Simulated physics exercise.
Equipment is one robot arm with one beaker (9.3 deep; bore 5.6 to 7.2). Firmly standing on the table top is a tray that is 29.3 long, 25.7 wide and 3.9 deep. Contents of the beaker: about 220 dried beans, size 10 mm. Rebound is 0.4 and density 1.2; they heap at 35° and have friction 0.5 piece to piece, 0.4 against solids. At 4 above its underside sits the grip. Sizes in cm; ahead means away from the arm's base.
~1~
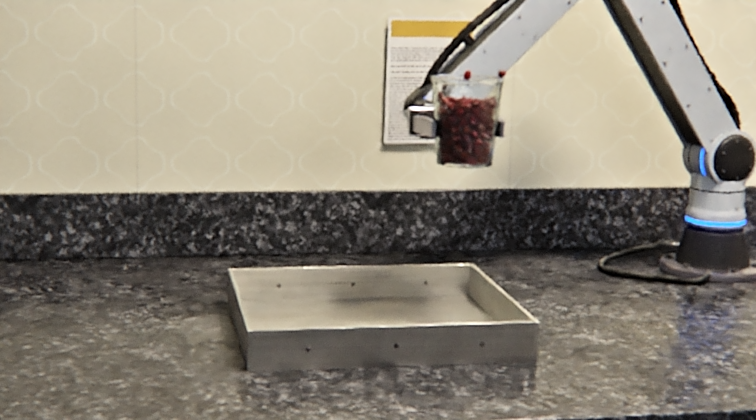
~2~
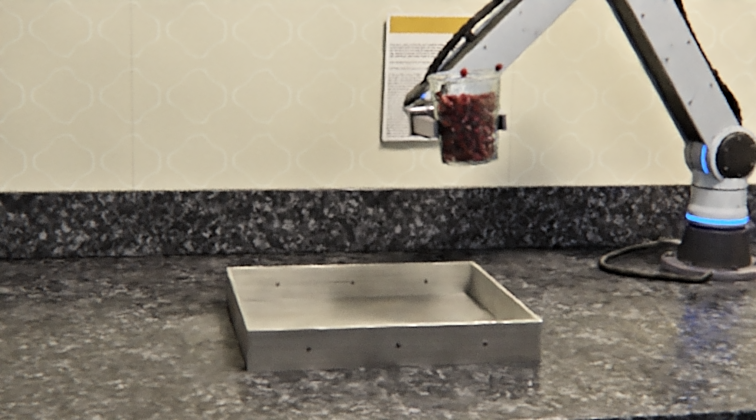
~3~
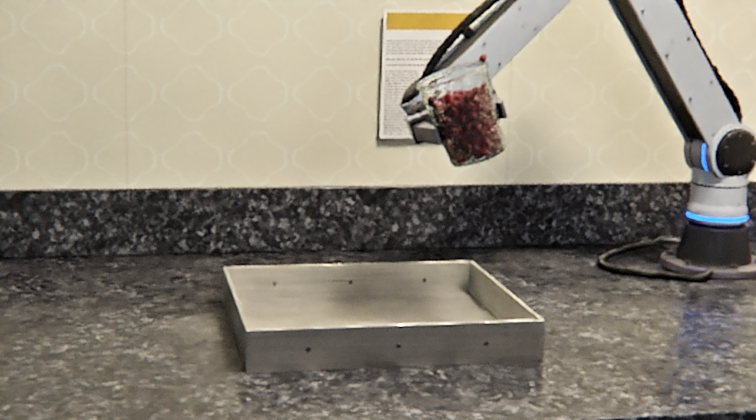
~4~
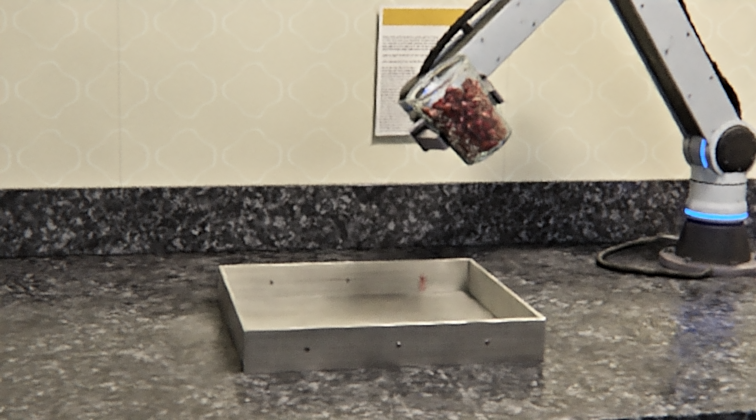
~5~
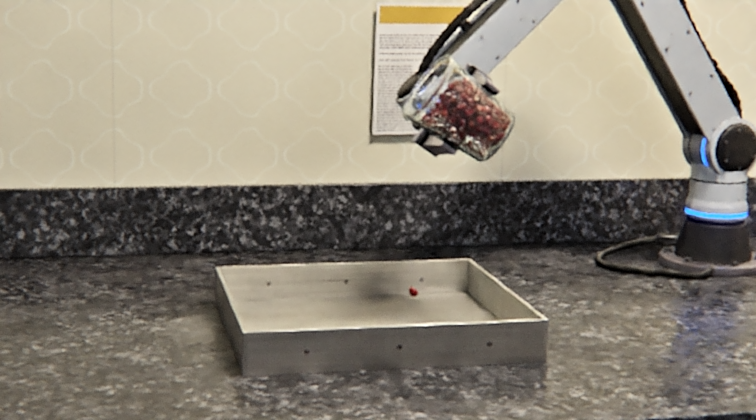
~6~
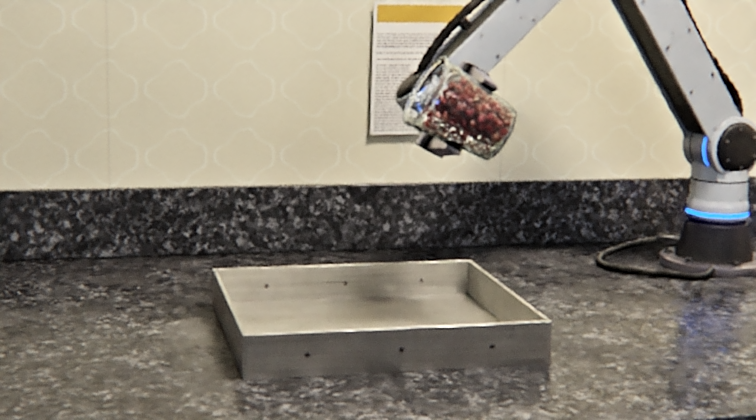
A robot arm held a clear beaker of dark red beans above a shallow metal tray and tilted it steadily to the left, and a single bean dropped into the tray.
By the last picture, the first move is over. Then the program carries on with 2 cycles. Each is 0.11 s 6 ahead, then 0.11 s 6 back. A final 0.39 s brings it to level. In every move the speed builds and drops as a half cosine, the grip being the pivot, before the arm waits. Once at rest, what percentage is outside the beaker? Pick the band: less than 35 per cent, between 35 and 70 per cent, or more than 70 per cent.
The share is between 35 and 70 per cent.
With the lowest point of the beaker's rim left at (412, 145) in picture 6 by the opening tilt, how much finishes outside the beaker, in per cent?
Around 95 per cent of it.
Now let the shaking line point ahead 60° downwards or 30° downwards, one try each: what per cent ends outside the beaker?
Result: Approx. 10 % and 20 %, one try each.
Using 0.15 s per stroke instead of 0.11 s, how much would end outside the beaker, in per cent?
I'd expect close to 30 in a hundred.
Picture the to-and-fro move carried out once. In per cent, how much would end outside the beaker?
In that case, some 35 per cent.
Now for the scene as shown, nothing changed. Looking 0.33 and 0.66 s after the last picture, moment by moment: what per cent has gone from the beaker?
35, then 55.
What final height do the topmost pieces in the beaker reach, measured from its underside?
6.5 cm.
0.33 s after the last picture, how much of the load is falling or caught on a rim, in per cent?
Roughly 22 percent.
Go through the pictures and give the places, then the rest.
The first frame shows beaker middle at (466, 122), level; upper third of the load around (467, 106), from x 440 to 500, top at y 75; 217 in the beaker.
The second frame shows beaker middle at (467, 119), tilted 6° forward; upper third of the load around (467, 103), from x 440 to 500, top at y 65.
The third frame shows beaker middle at (466, 116), tilted 21° forward; upper third of the load around (464, 101), from x 430 to 495, top at y 60; 216 in the beaker, 1 in flight or on a rim.
The fourth frame shows beaker middle at (463, 114), tilted 40° forward; upper third of the load around (465, 100), from x 425 to 500, top at y 80; 216 in the beaker, 1 in the tray.
The fifth frame shows beaker middle at (463, 113), tilted 55° forward; upper third of the load around (464, 100), from x 415 to 505, top at y 80; 216 in the beaker, 1 in the tray.
The sixth frame shows beaker middle at (463, 113), tilted 61° forward; upper third of the load around (464, 101), from x 410 to 510, top at y 80; 216 in the beaker, 1 in the tray.
Then, 0.33 s after the last picture, tilted 61° forward, highest piece 25 above the table; 144 in the beaker, 23 in the tray, 3 on the table or floor, 47 in flight or on a rim.
Then, 0.66 s after the last picture, tilted 23° forward, highest piece 26 above the table; 100 in the tray, 98 in the beaker, 16 on the table or floor, 3 in flight or on a rim.
Then, 1.03 s after the last picture, level, highest piece 25 above the table; 103 in the tray, 98 in the beaker, 16 on the table or floor.
Then, 2.08 s after the last picture, level, highest piece 25 above the table; 103 in the tray, 98 in the beaker, 16 on the table or floor.
Final count, 103 in the tray, 98 in the beaker, 16 on the table or floor. That is 55 % outside the beaker.
